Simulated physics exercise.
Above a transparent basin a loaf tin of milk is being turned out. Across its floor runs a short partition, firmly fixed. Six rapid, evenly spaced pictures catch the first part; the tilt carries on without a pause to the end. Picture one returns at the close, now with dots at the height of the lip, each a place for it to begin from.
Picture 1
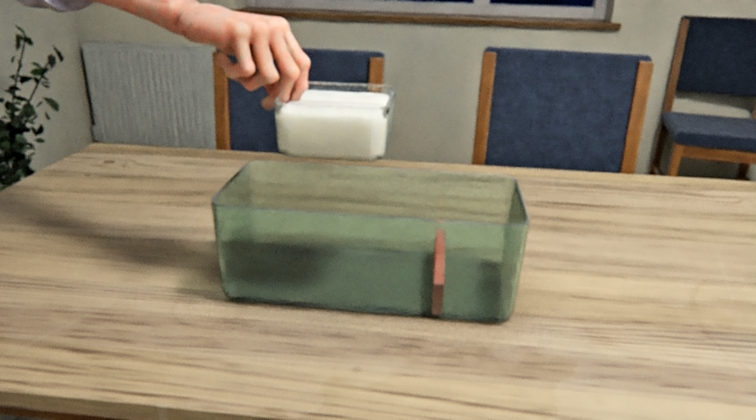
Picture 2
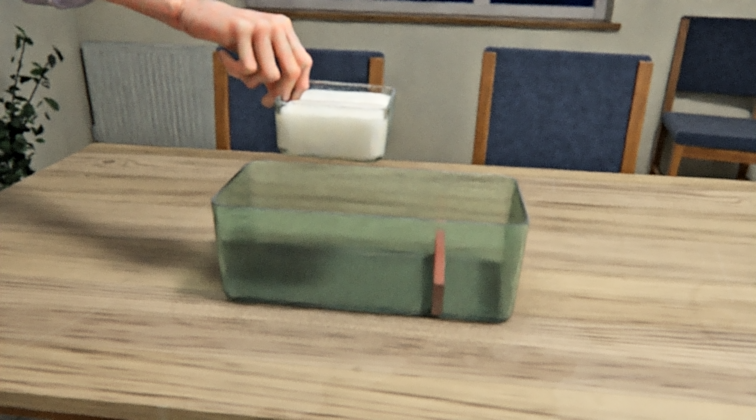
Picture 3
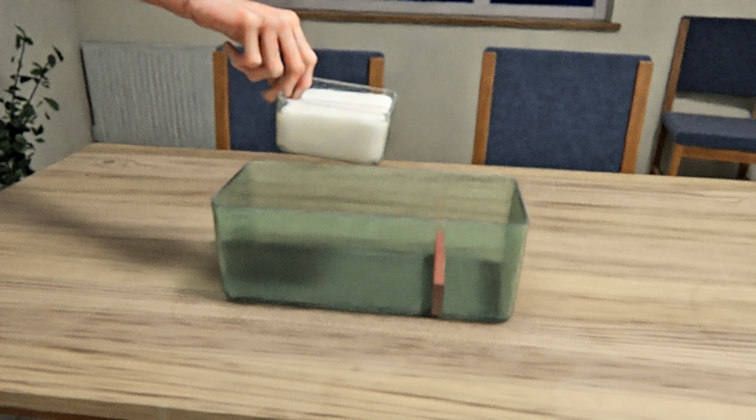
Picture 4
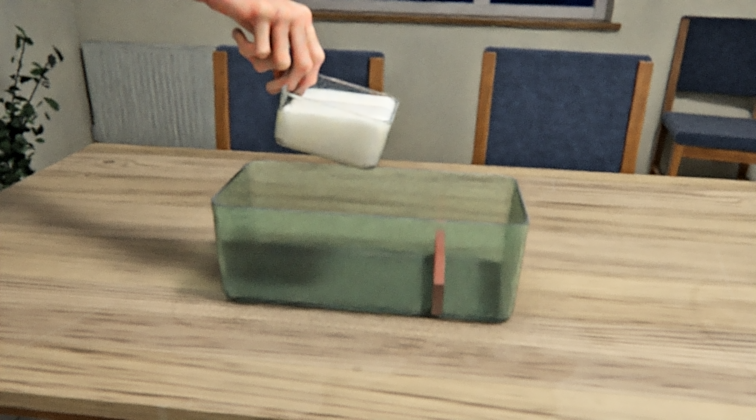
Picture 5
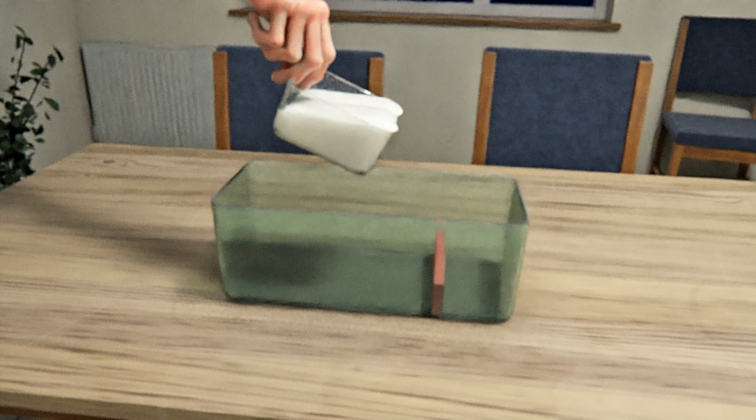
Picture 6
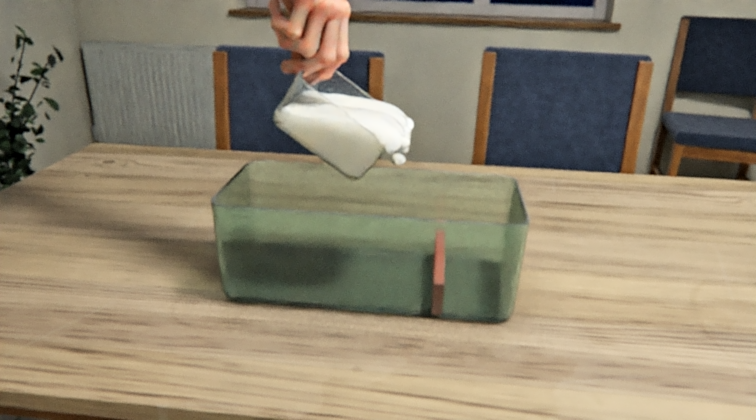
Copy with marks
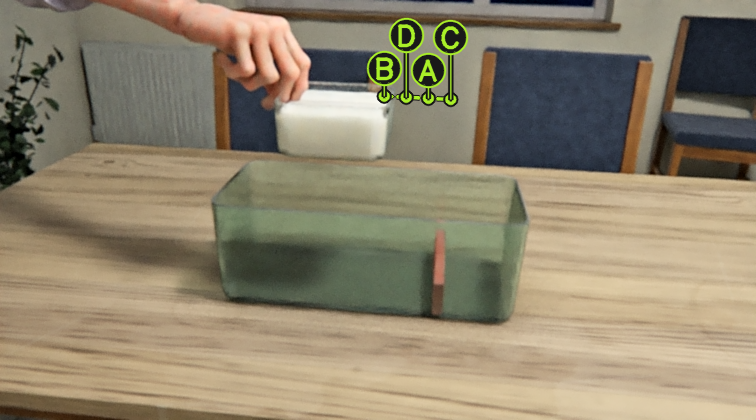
At a wooden dining table, a hand tilting a glass container of milk rightward above a clear basin, milk bulging over its lip.
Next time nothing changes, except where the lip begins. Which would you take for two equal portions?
It is D.
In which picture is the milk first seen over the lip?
In picture 5.
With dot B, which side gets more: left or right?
The left one.
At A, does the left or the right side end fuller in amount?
The right side.
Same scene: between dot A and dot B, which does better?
A it is.
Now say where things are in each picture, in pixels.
Upright, lip at (389, 96); basin from (224, 294) to (513, 317); top of the wall at (440, 254); nothing has left yet, in the first frame.
Upright, lip at (390, 97); nothing has left yet, in the second frame.
Tipped about 6°, lip at (391, 102); nothing has left yet, in the third frame.
Tipped about 14°, lip at (393, 109); nothing has left yet, in the fourth frame.
Tipped about 24°, lip at (394, 119); milk is over the lip, down to (398, 120), in the fifth frame.
Tipped about 35°, lip at (393, 130); milk is over the lip, down to (400, 151), in the sixth frame.
In lime, A at (428, 98); B at (384, 96); C at (450, 99); D at (406, 97).
Choosing A, about 33 % ends left of the wall and 67 % right of it.
Choosing B, about 78 % ends left of the wall and 21 % right of it.
Choosing C, about 26 % ends left of the wall and 73 % right of it.
Choosing D, about 47 % ends left of the wall and 52 % right of it.
